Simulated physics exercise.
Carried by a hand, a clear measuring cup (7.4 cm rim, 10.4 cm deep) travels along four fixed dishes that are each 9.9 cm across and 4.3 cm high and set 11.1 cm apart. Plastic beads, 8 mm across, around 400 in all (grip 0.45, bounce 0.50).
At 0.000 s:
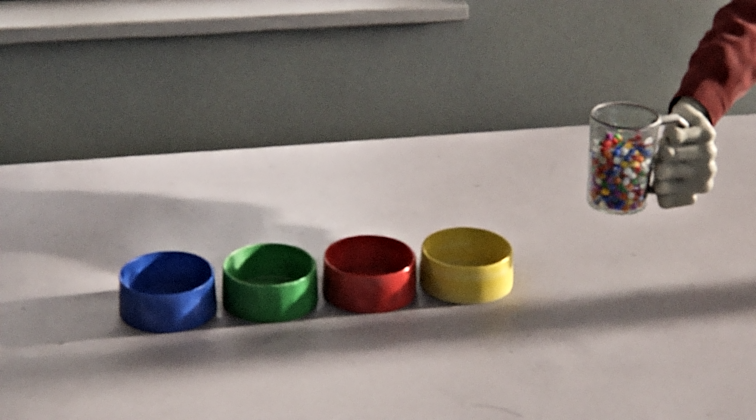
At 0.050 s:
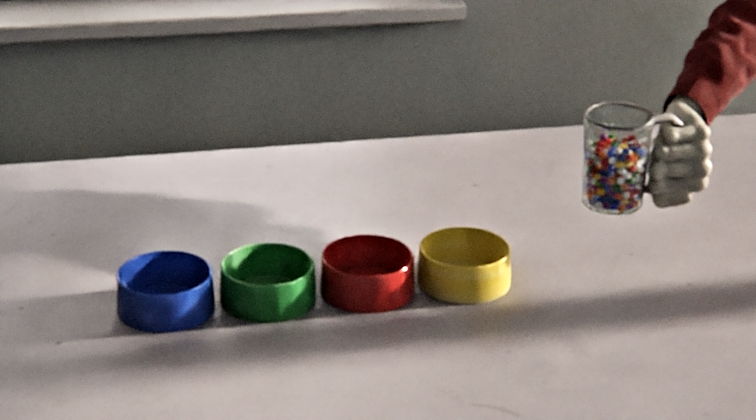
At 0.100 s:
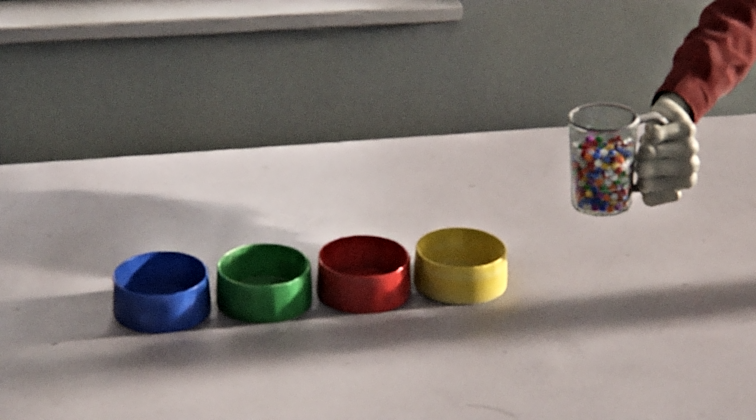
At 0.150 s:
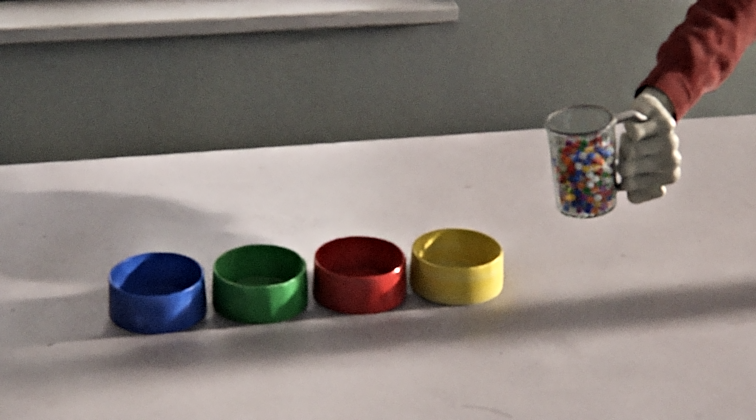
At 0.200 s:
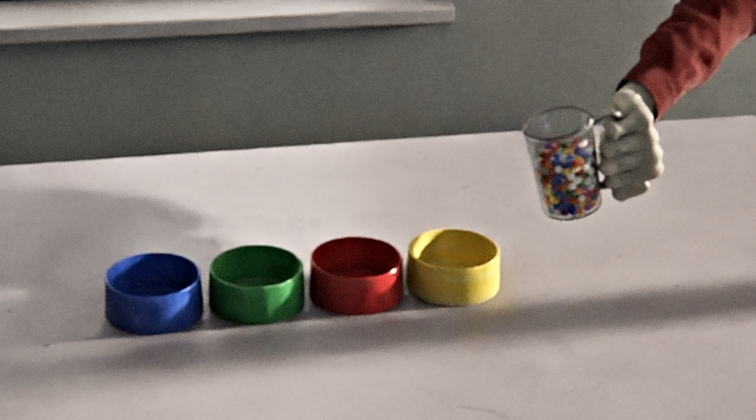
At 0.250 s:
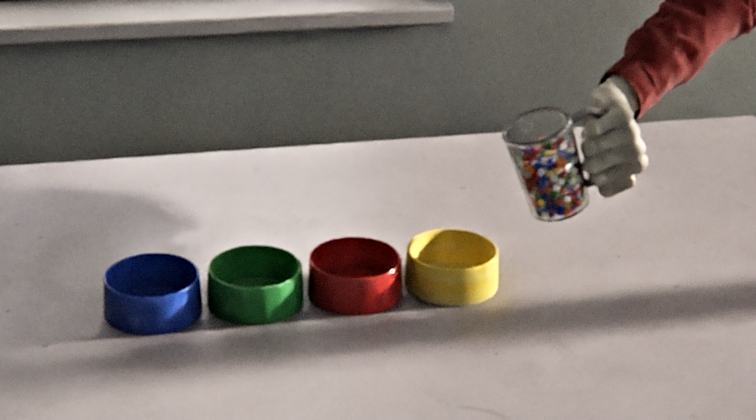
A gloved hand in a red sleeve carried a clear mug of colorful beads leftward above a table, gradually tilting it toward a row of blue, green, red and yellow dishes.
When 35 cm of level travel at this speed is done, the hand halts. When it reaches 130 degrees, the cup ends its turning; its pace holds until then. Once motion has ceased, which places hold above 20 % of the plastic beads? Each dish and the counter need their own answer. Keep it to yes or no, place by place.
Place by place: Red no, blue no, green yes, yellow no, counter no.
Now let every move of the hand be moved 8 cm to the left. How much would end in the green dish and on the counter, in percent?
Shares would be green 0 and counter 0.
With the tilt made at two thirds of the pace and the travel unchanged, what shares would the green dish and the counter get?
Green 100; counter 0.
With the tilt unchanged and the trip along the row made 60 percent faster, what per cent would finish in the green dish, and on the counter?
Green 100, counter 0.
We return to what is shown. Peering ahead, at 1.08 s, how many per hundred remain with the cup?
Some 85 per cent.
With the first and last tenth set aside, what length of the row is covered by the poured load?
The stretch is around 6 cm long.
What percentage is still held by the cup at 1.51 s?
Estimate: Around 0 % of the load.
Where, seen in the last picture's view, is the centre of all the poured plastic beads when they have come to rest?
Near (248, 282).
Then, at 0.75 s, tilt 72 degrees; cup holds 100 %.
After 1.08 s, tilt 107 degrees; cup holds 85 %, green 10 %.
After 1.51 s, tilt 130 degrees; cup holds 0 %, green 95 %.
In the end, at 2.1 s, red 0 %, blue 0 %, green 95 %, yellow 0 %, counter 5 %.
